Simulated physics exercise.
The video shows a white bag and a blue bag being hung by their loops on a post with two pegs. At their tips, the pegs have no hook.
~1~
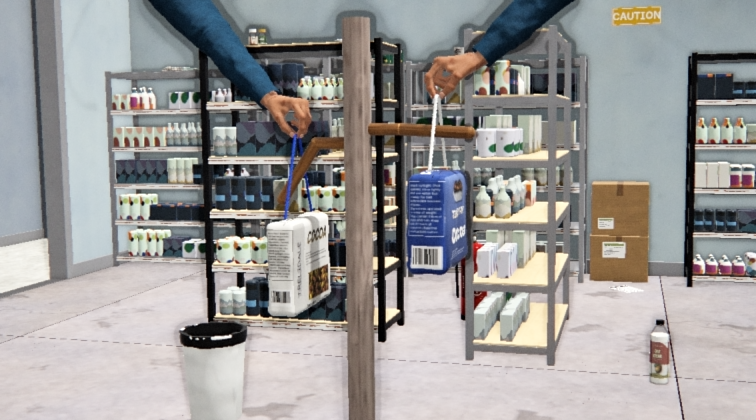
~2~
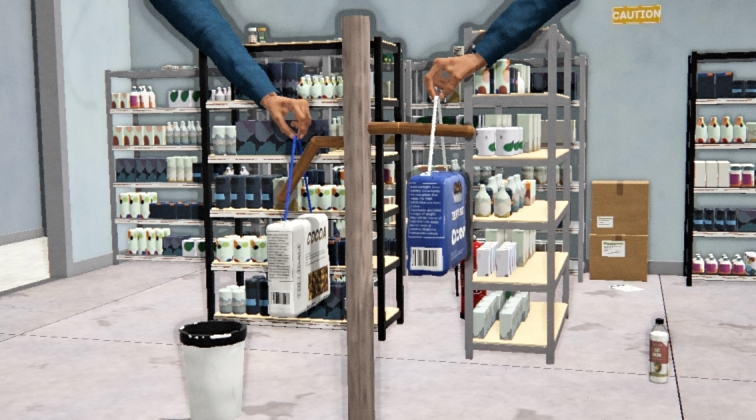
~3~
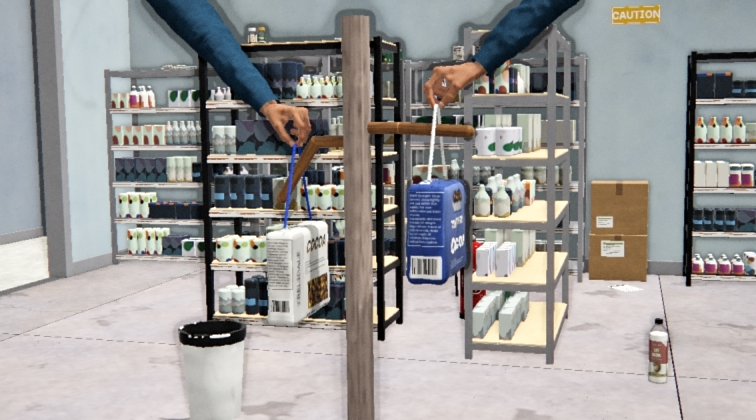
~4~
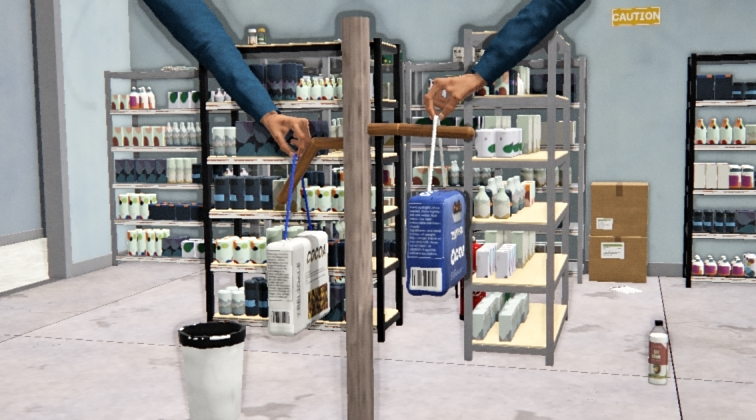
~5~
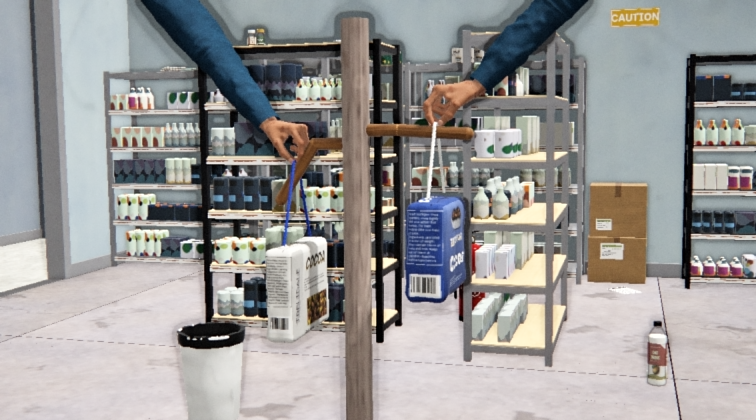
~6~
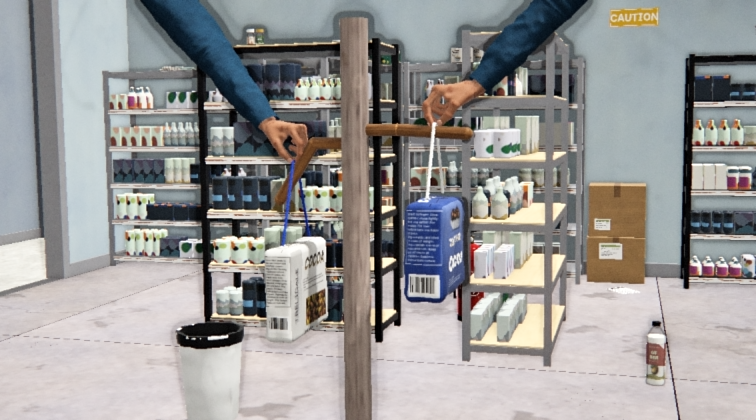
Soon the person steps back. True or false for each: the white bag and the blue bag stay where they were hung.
White bag - false. Blue bag - true.
Then, 0.30 s later than the last view, white bag falling near (300, 404); blue bag hanging from its loop near (436, 247).
Then, 0.58 s later than the last view, white bag on the floor; blue bag hanging from its loop near (436, 248).
Finally, white bag on the floor; blue bag hanging from its loop near (436, 248). The white bag slips off its peg and the blue bag holds on.
